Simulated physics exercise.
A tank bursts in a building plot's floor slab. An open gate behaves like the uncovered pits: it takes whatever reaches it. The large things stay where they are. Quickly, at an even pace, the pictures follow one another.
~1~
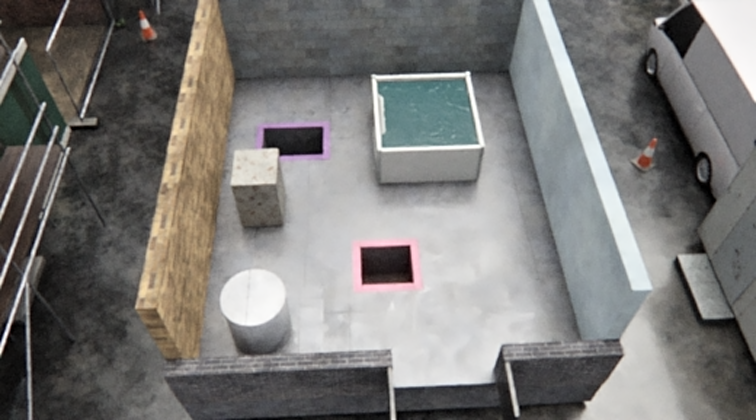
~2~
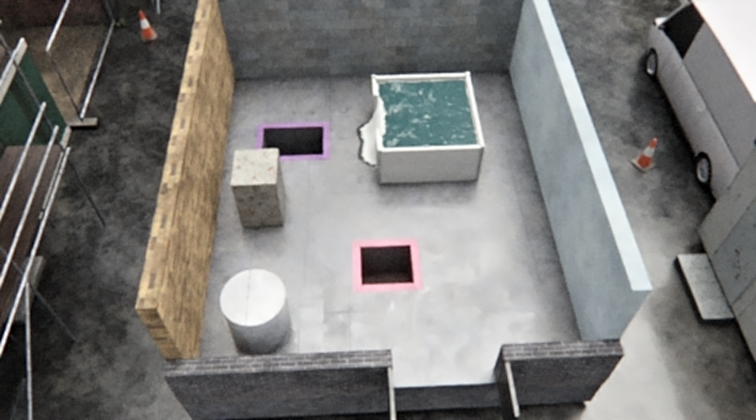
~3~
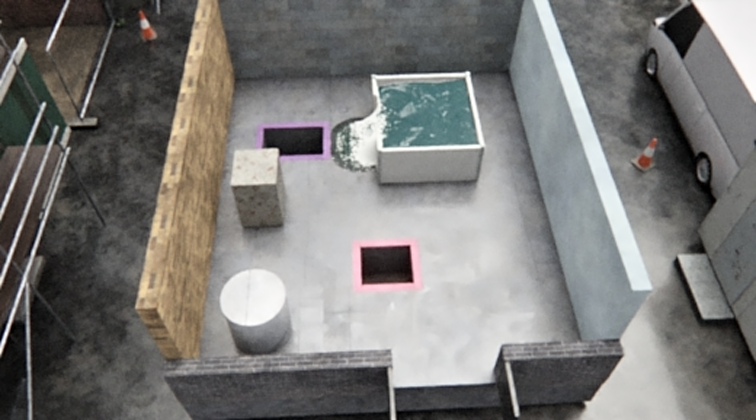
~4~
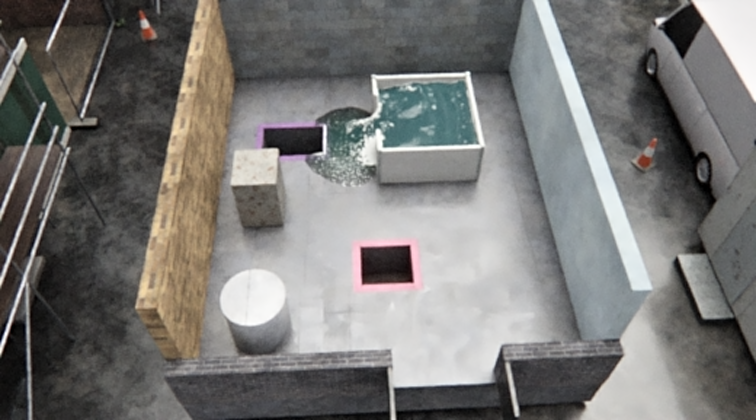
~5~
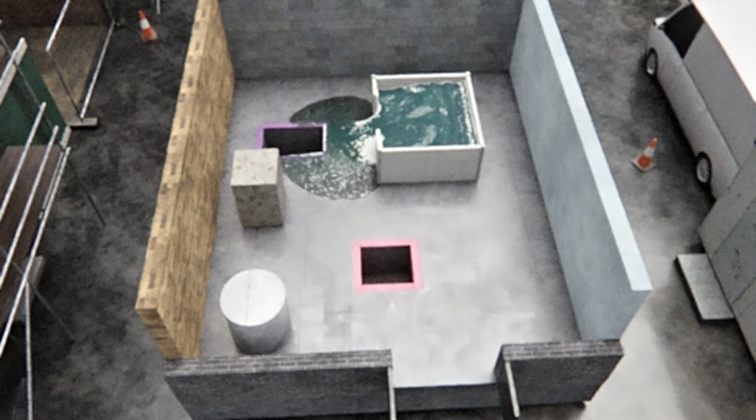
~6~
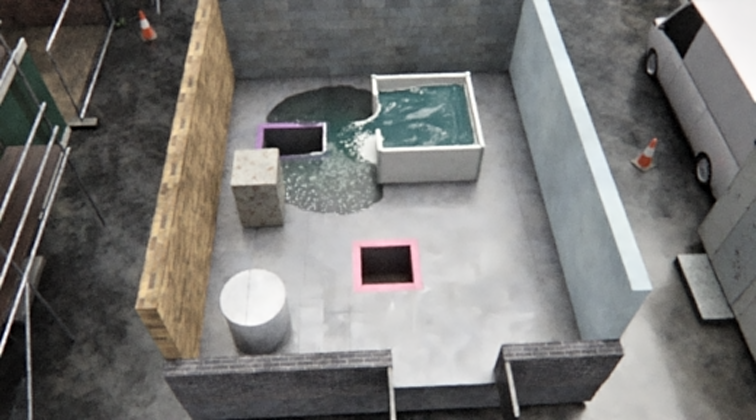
A walled concrete plot held a white tank of green water, which burst on its left side, and the water poured out across the floor, reaching and surrounding the purple-edged pit.
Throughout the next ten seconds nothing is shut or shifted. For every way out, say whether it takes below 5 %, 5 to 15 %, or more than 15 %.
It ends like this: The gate takes below 5 %; the purple pit takes more than 15 %; the pink pit takes below 5 %.
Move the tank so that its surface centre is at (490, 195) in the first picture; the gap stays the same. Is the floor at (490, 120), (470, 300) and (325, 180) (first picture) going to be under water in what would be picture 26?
Well, first one stays dry, second one stays dry, third one got wet.
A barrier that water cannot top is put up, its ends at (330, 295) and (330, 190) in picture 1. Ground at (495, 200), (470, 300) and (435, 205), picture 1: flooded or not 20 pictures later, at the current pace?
Result, listed order: Spot 1 kept clear of the flood, spot 2 kept clear of the flood, spot 3 kept clear of the flood.
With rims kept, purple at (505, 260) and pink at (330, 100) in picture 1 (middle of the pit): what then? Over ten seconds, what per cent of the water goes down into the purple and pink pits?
Estimated shares - purple: 4 %; pink: 35 %.
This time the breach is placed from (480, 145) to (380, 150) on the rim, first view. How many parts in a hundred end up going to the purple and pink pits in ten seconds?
Purple takes 2 in a hundred, pink takes 35 in a hundred.
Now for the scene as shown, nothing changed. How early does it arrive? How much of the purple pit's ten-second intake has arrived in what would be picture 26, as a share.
Roughly 55 %.
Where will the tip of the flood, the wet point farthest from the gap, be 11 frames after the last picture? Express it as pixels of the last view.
The farthest point of the front sits at (207, 303).
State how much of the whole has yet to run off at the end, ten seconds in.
Some 38 per cent has not gone.
A moment on, water covers 25 % of the floor; the gate 0 %, the purple pit 14 %, the pink pit 0 %.
Next, water covers 35 % of the floor; the gate 0 %, the purple pit 22 %, the pink pit 0 %.
Then, water covers 45 % of the floor; the gate 0 %, the purple pit 33 %, the pink pit 0 %.
Later, water covers 55 % of the floor; the gate 0 %, the purple pit 48 %, the pink pit 1 %.
In the end, water covers 65 % of the floor; the gate 1 %, the purple pit 59 %, the pink pit 2 %.
